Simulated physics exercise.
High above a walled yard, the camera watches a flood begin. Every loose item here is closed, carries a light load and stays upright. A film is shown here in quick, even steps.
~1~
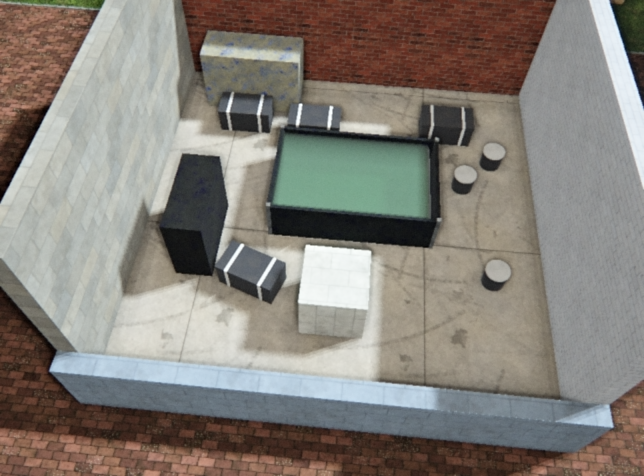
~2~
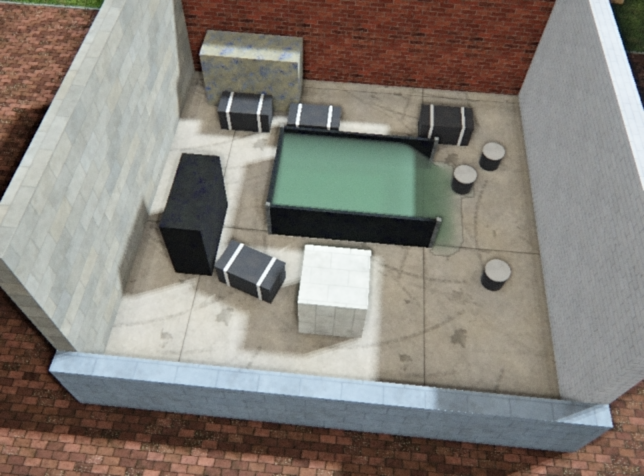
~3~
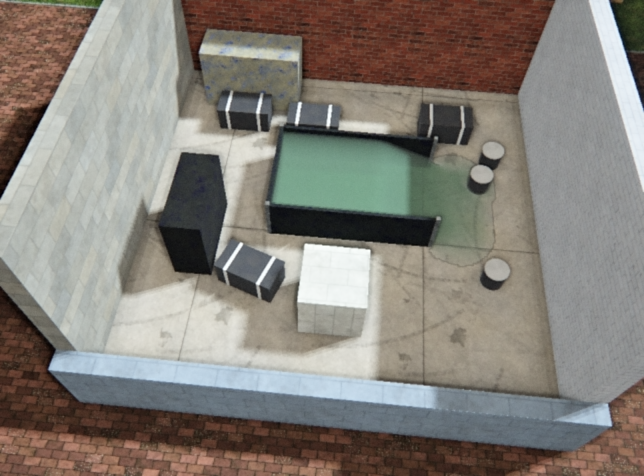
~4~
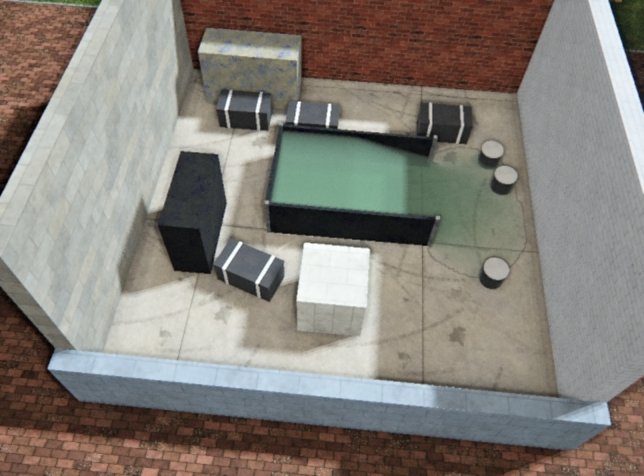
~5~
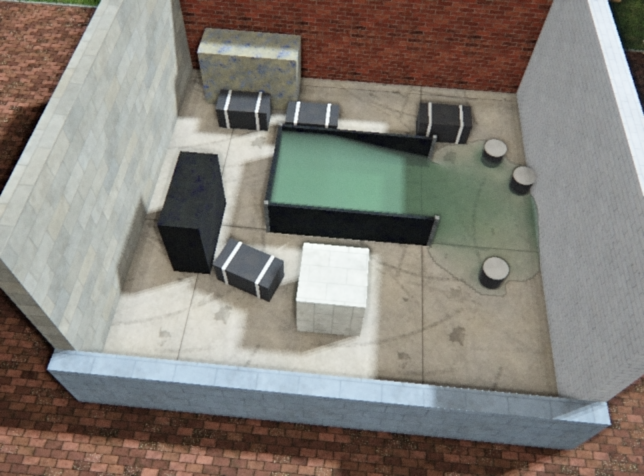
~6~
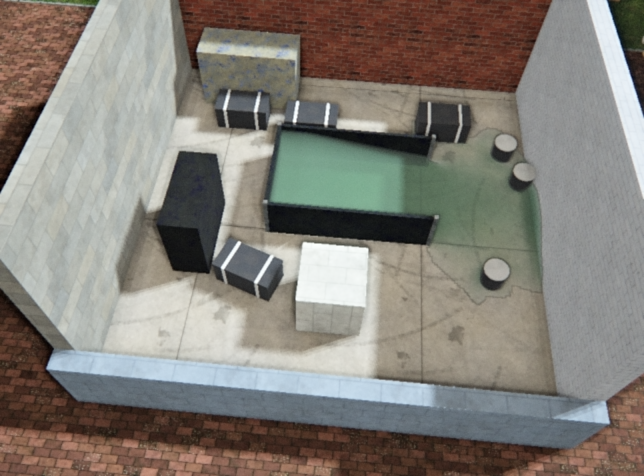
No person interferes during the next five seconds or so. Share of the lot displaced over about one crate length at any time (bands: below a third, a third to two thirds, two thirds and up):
The result is a share of a third to two thirds.
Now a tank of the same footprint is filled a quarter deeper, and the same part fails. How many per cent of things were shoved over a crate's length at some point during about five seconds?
70 per cent or so.
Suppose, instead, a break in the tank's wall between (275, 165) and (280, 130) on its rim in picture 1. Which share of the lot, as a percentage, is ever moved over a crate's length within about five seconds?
That works out to some 0 %.
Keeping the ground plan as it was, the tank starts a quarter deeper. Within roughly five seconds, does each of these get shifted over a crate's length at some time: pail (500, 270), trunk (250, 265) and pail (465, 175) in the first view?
One: Passed the mark. Two: Stayed below the mark. Three: Passed the mark.
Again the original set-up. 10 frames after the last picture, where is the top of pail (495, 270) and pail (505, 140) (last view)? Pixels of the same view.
Roughly (480, 385) for the first, roughly (440, 83) for the second.
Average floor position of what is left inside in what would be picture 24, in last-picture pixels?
The average lands at about (315, 165).
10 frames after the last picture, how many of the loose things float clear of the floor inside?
By my count, 2.
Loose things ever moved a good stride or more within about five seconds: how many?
That works out to 4.
A moment on, 2 of 7 are well off their spots; 2 afloat.
Next, 3 of 7 are well off their spots; 2 afloat.
Later, 3 of 7 are well off their spots; 1 afloat.
In the end, 4 of 7 are well off their spots, and 4 have been at some point; 3 afloat.
